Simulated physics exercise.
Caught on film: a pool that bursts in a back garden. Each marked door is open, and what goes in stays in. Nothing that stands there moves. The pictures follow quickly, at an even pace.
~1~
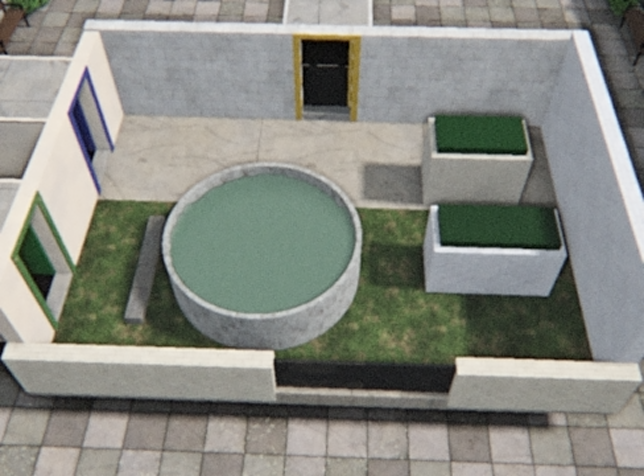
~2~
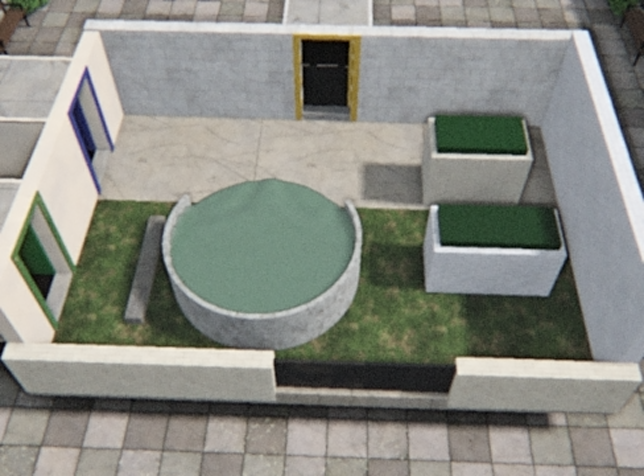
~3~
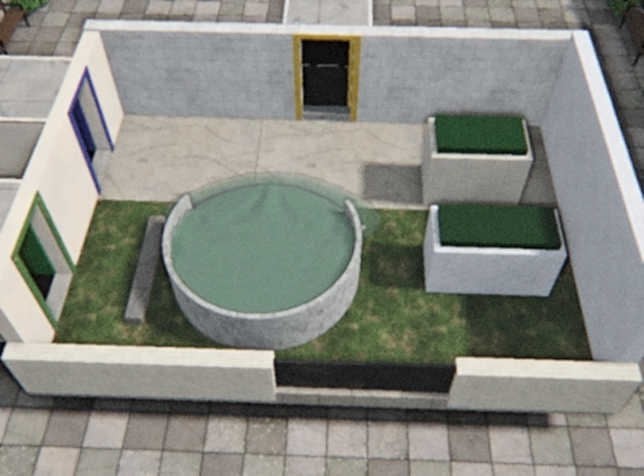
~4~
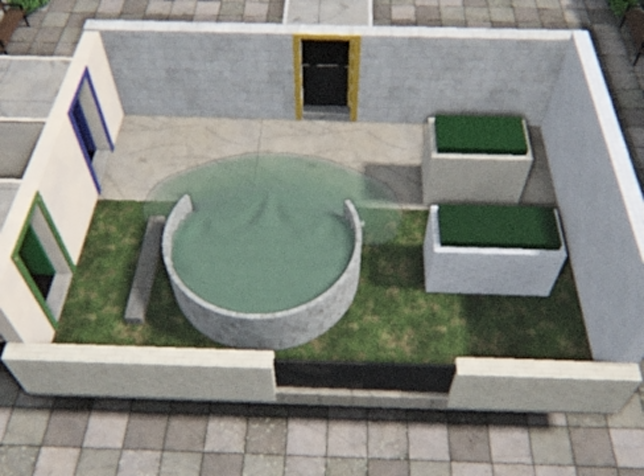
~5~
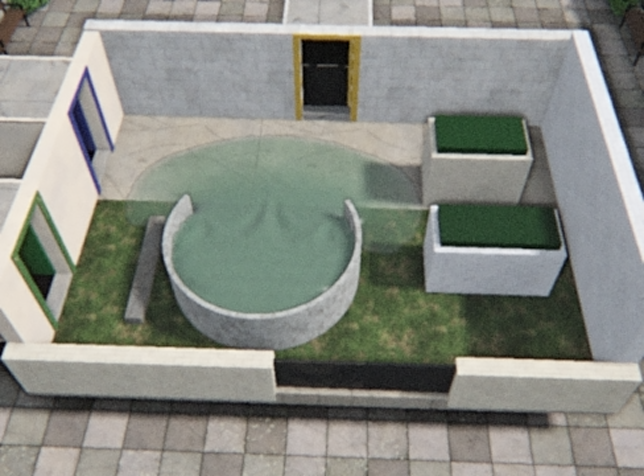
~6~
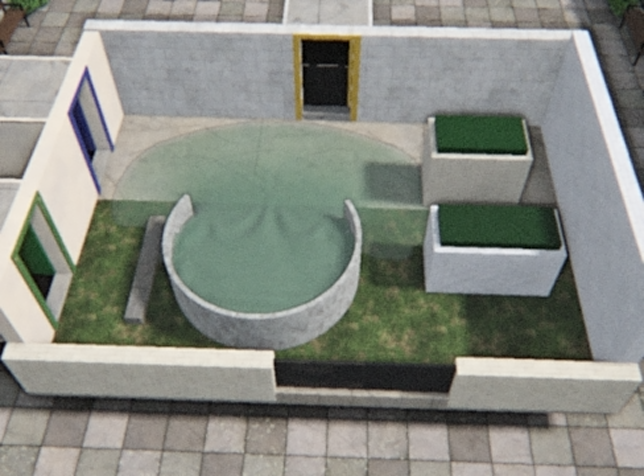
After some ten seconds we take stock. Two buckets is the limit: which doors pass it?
In the end: The blue door lets in a lot; the green door lets in a lot; the yellow door lets in a lot.
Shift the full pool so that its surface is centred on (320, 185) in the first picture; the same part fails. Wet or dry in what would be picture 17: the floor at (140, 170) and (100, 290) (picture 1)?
In that order: Wet, dry.
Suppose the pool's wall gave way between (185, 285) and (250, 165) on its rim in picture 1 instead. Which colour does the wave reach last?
Last comes the yellow-painted one.
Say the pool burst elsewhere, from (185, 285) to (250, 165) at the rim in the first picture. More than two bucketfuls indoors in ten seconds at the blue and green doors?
My reading: Blue floods, green takes more.
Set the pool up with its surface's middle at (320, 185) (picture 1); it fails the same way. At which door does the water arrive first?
That is the door marked yellow.
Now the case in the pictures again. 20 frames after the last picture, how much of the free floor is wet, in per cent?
I make it 70 per cent.
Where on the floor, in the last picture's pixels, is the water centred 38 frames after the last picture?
At about (315, 215).
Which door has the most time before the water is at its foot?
I say the green door.
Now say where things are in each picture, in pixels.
The first frame shows the pool at (263, 237) is whole and still.
In the second frame, the front is at a hidden place, out from the gap on the pool's far side.
In the third frame, the front is at (169, 214), out from the gap on the pool's far side.
In the fourth frame, the front is at (148, 211), out from the gap on the pool's far side.
In the fifth frame, the front is at (417, 208), out from the gap on the pool's far side.
In the sixth frame, the front is at a hidden place, out from the gap on the pool's far side.
A moment on, water covers 50 % of the floor; the blue door under two buckets in, the green door not reached, the yellow door over two buckets in.
Next, water covers 60 % of the floor; the blue door over two buckets in, the green door not reached, the yellow door far over two buckets in.
Then, water covers 70 % of the floor; the blue door far over two buckets in, the green door wet at the sill, nothing in, the yellow door far over two buckets in.
Later, water covers 90 % of the floor; the blue door far over two buckets in, the green door over two buckets in, the yellow door far over two buckets in.
In the end, water covers 100 % of the floor; the blue door far over two buckets in, the green door far over two buckets in, the yellow door far over two buckets in.
